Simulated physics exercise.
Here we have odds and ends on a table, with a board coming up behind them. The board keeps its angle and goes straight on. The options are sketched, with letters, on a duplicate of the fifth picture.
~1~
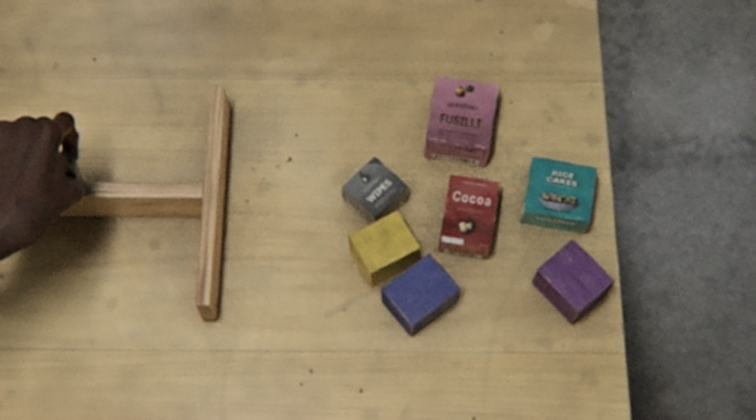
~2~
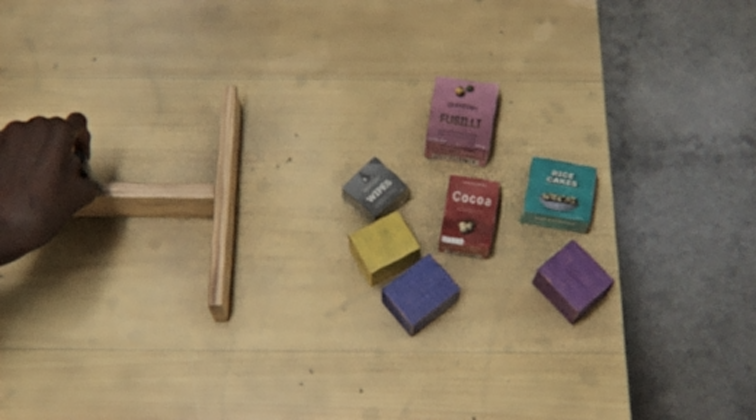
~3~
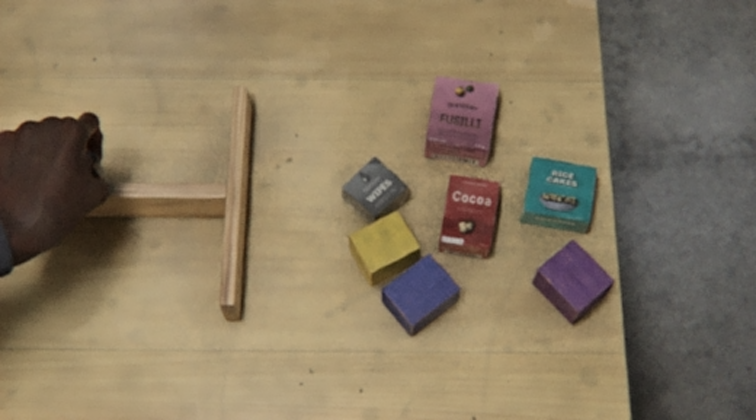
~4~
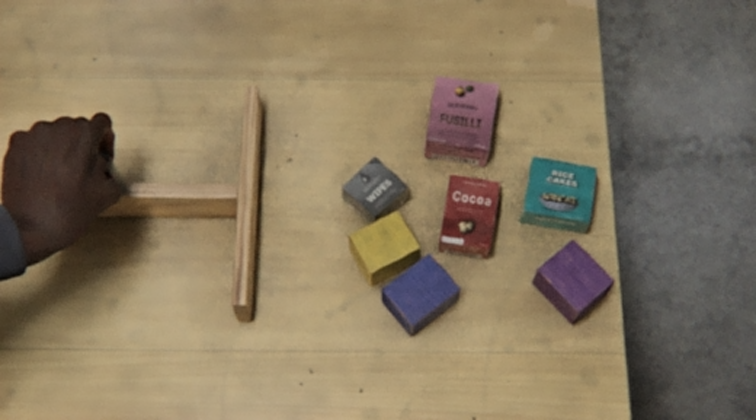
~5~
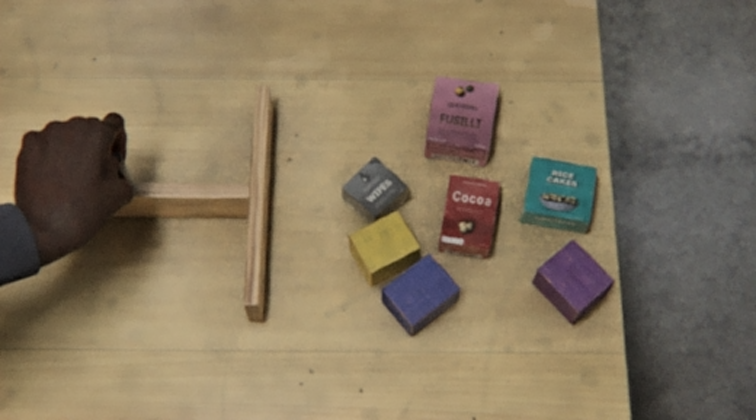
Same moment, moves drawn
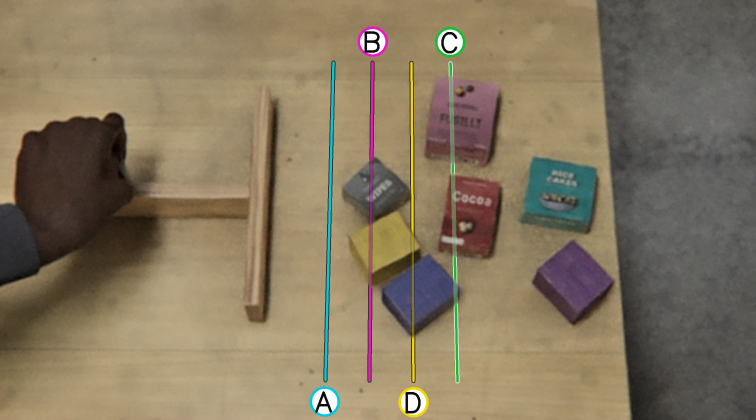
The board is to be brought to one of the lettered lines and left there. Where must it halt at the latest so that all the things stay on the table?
Stop at C.
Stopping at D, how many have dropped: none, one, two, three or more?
The count is none.
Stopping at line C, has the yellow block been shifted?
Yes.
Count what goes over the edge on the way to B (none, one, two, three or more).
By then, none.
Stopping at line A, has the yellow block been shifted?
By then, no.
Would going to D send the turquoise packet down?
By then, no.
On the marked copy, A at (330, 212); B at (371, 212); C at (454, 213); D at (412, 213).
With C. Early on, board (329, 191); purple block (573, 282); turquoise packet (559, 195).
Further on, board (400, 192); red packet (497, 217); blue block (442, 303).
At the end, board (450, 192); turquoise packet (608, 198); red packet (545, 217); nothing has fallen.
As for the rest, A is safe but short; B is safe but short; D is safe but short.
